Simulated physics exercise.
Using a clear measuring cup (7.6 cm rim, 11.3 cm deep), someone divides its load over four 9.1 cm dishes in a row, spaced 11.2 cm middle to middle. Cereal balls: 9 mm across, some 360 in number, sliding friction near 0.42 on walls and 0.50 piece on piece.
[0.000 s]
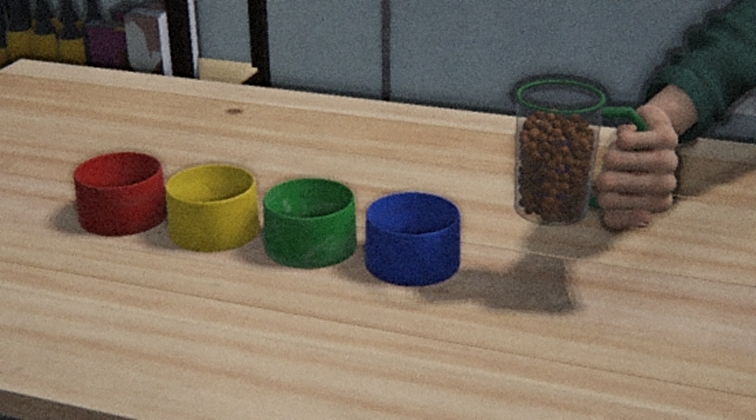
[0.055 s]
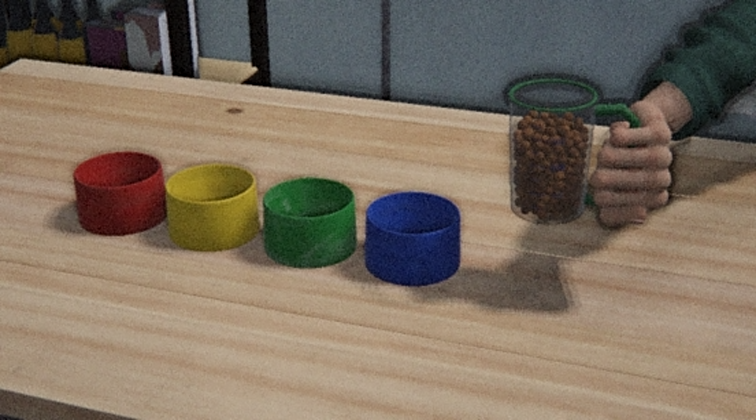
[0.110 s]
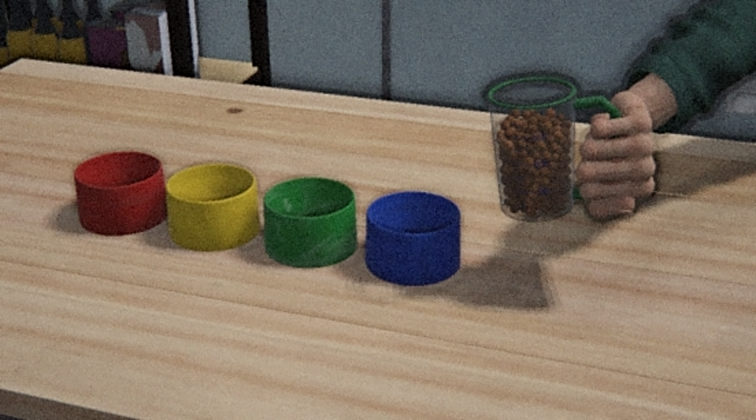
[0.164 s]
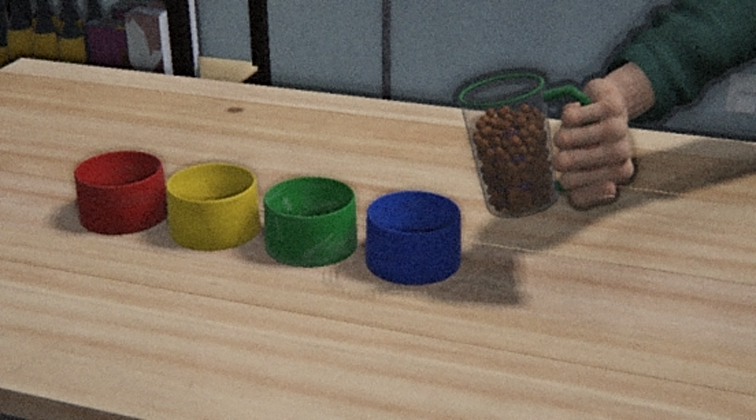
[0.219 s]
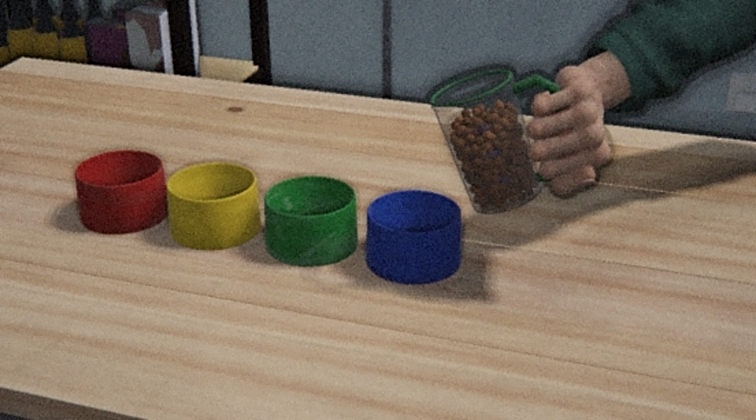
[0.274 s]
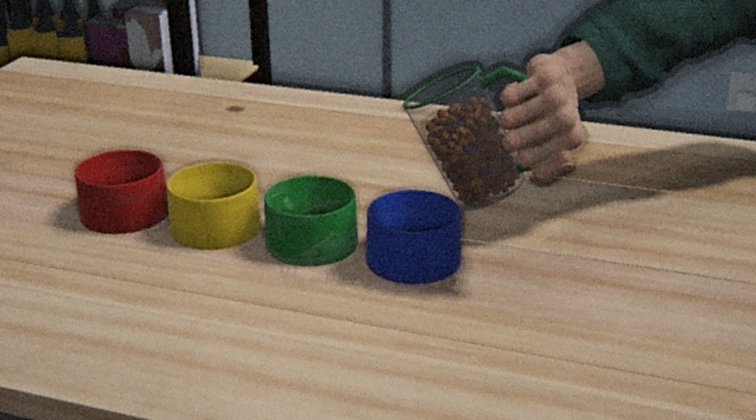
A hand moves a clear cup of brown balls left toward four colored dishes, tilting it leftward.
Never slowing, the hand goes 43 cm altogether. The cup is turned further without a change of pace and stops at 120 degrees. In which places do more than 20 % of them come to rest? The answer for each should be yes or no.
Red - yes, blue - no, green - no, yellow - no, counter - yes.
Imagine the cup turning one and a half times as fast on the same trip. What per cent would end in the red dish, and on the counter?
Shares: Red 30, counter 20.
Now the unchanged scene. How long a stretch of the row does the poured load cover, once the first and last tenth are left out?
18 cm, roughly.
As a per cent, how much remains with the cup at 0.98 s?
I'd estimate some 85 per cent of the load.
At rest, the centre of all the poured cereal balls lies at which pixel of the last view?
(114, 198).
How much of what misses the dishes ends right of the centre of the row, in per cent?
I'd say near 0 percent.
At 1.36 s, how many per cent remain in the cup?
Approx. 0 % - an estimate.
After 0.70 s, tilt 84 degrees; cup holds 100 %.
After 0.98 s, tilt 118 degrees; cup holds 85 %, yellow 5 %.
After 1.36 s, tilt 120 degrees; cup holds 0 %, red 70 %, yellow 5 %.
By 2.1 s all is still; red 65 %, blue 0 %, green 0 %, yellow 5 %, counter 30 %.
